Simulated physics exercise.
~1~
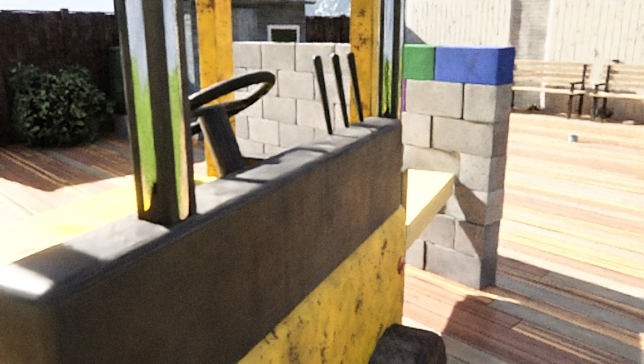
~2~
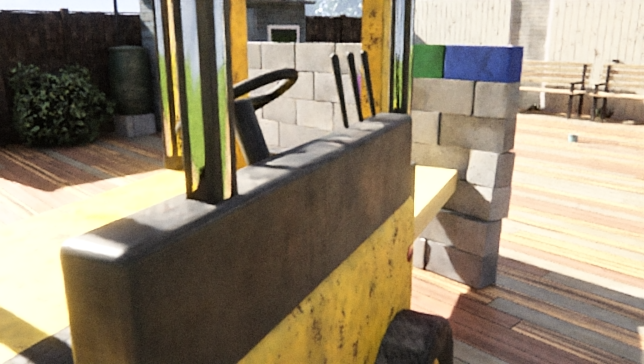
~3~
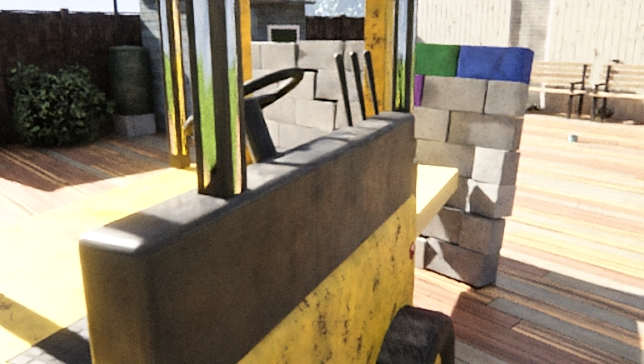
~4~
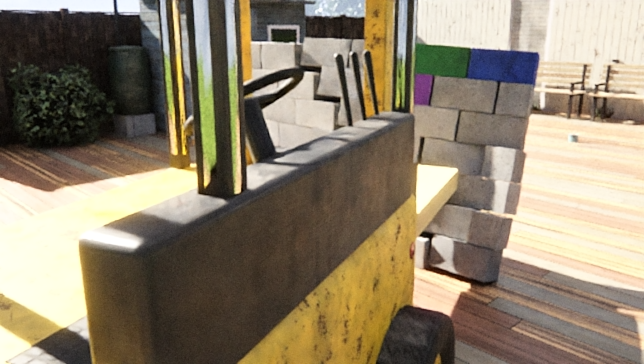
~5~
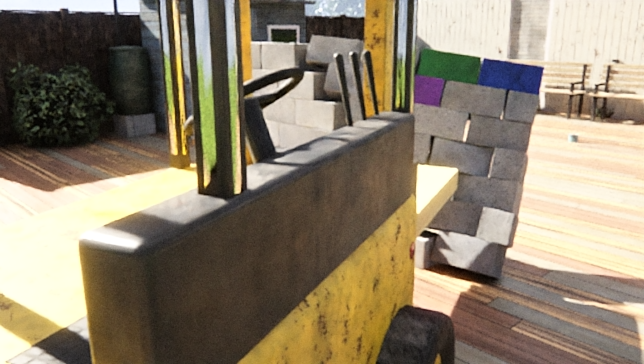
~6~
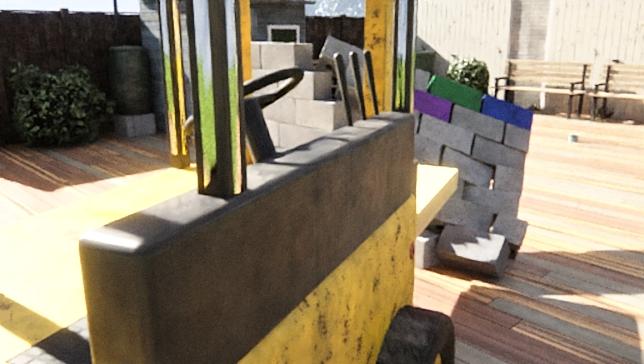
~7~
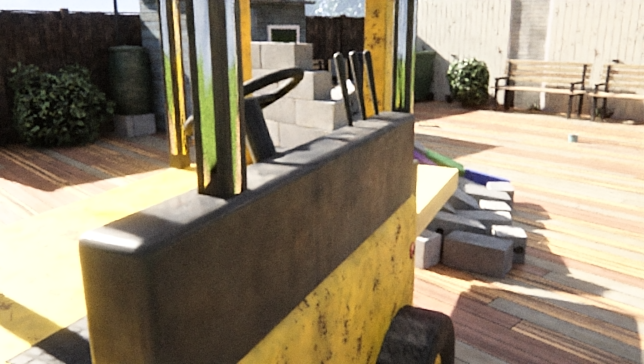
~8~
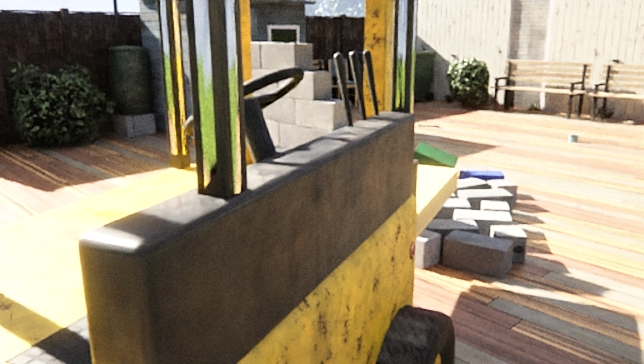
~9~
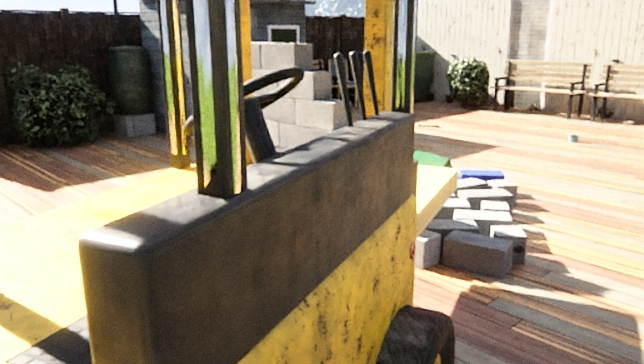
On a sunlit wooden deck with benches and a pale fence behind, a fixed camera looks past a worn yellow and dark grey lift truck toward a wall of grey concrete blocks. A green and a blue block sit along its top right. The truck edges forward to the right, then stops as the right part of the wall begins to lean, revealing a purple block. That section tips further and collapses onto the deck. At the end the blocks lie in a low heap, green and blue among them, while a stepped part behind the truck still stands.
